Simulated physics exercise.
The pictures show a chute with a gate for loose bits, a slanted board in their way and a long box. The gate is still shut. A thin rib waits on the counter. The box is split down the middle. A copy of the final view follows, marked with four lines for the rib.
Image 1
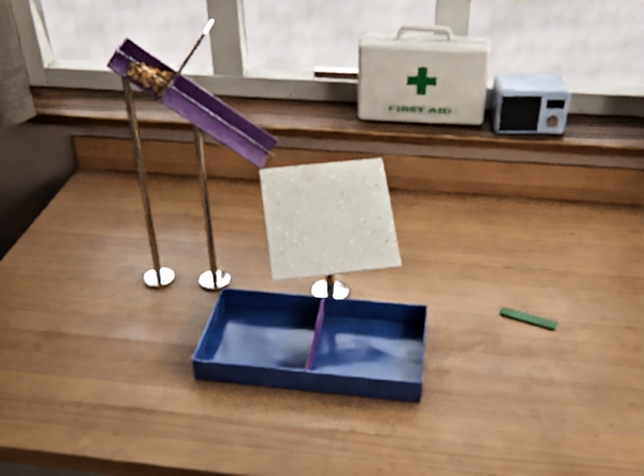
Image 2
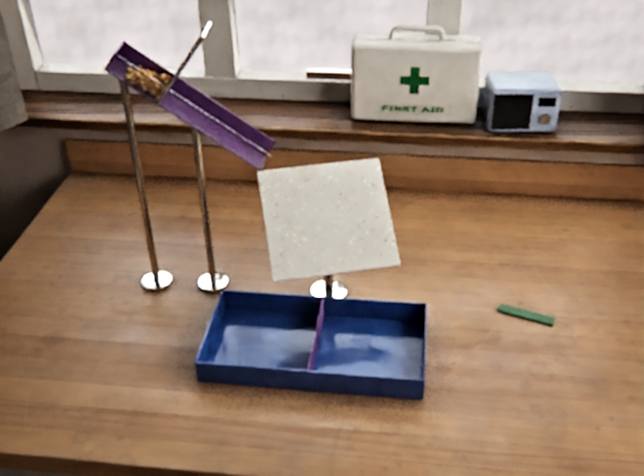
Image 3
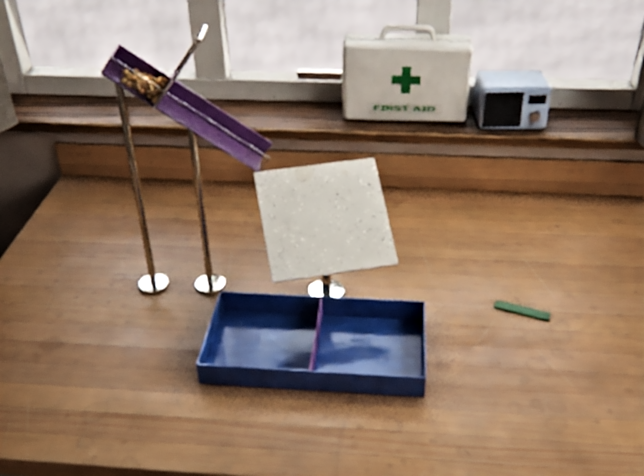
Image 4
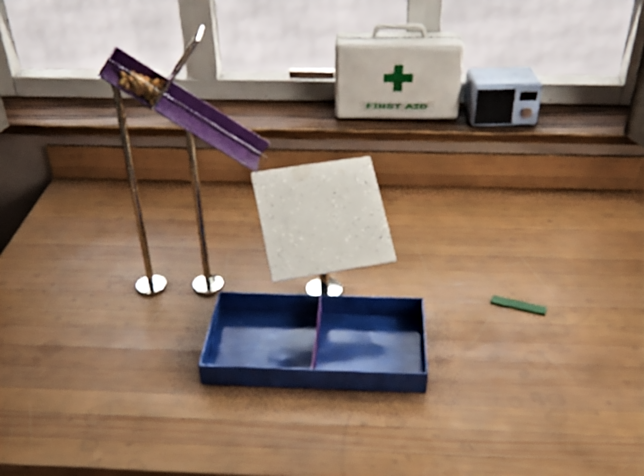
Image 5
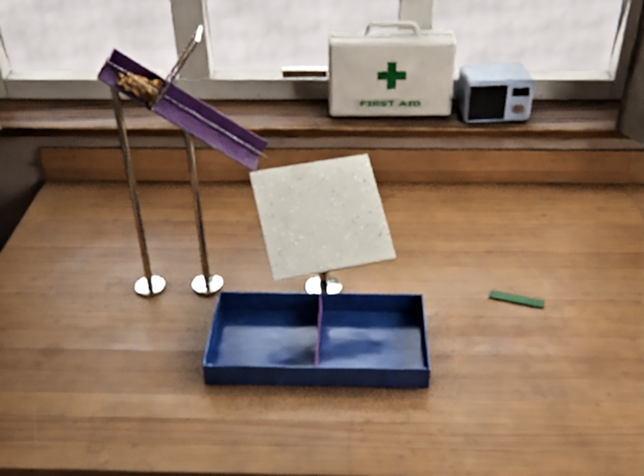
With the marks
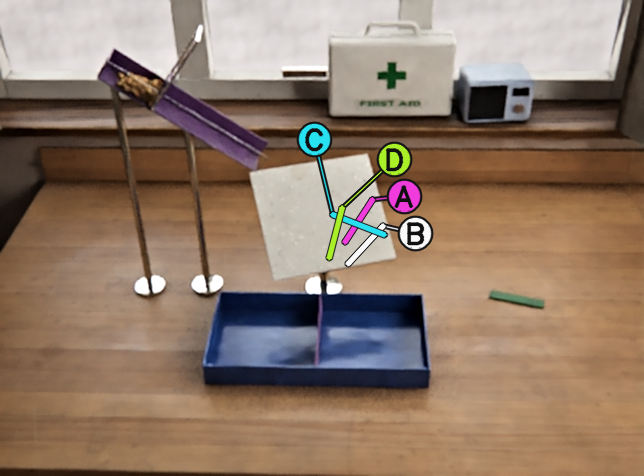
Purple chute holding dried chickpeas behind a closed gate above a slanted board and divided blue box, as the view shifts slightly.
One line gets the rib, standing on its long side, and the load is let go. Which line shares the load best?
The best line is D.
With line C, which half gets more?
The right half.
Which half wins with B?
More lands on the right.
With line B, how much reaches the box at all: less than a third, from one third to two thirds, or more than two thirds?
Line B gives more than two thirds.
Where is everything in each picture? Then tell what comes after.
The first frame shows load behind the gate at (157, 80), dried chickpeas; lip of the chute at (265, 162), sloping fairly steeply.
The second frame shows middle of the board at (328, 217), tilted fairly steeply; middle of its low edge at (338, 273); of its high edge at (319, 164).
The third frame shows front corners of the box at (197, 364) and (425, 377); front end of its middle wall at (310, 371); gate still shut at (172, 79).
The fourth frame shows middle of the load at (148, 88); lip at (258, 165).
The fifth frame shows middle of the load at (147, 89); lip at (257, 164).
On the marked copy, line A from (372, 199) to (345, 241); line B from (383, 225) to (348, 263); line C from (332, 214) to (384, 234); line D from (342, 207) to (329, 257).
With A, of what is caught, none in the left half, all in the right.
With B, of what is caught, a stray few in the left half, nearly all in the right.
With C, of what is caught, none in the left half, all in the right.
With D, of what is caught, about half in the left half, about half in the right.
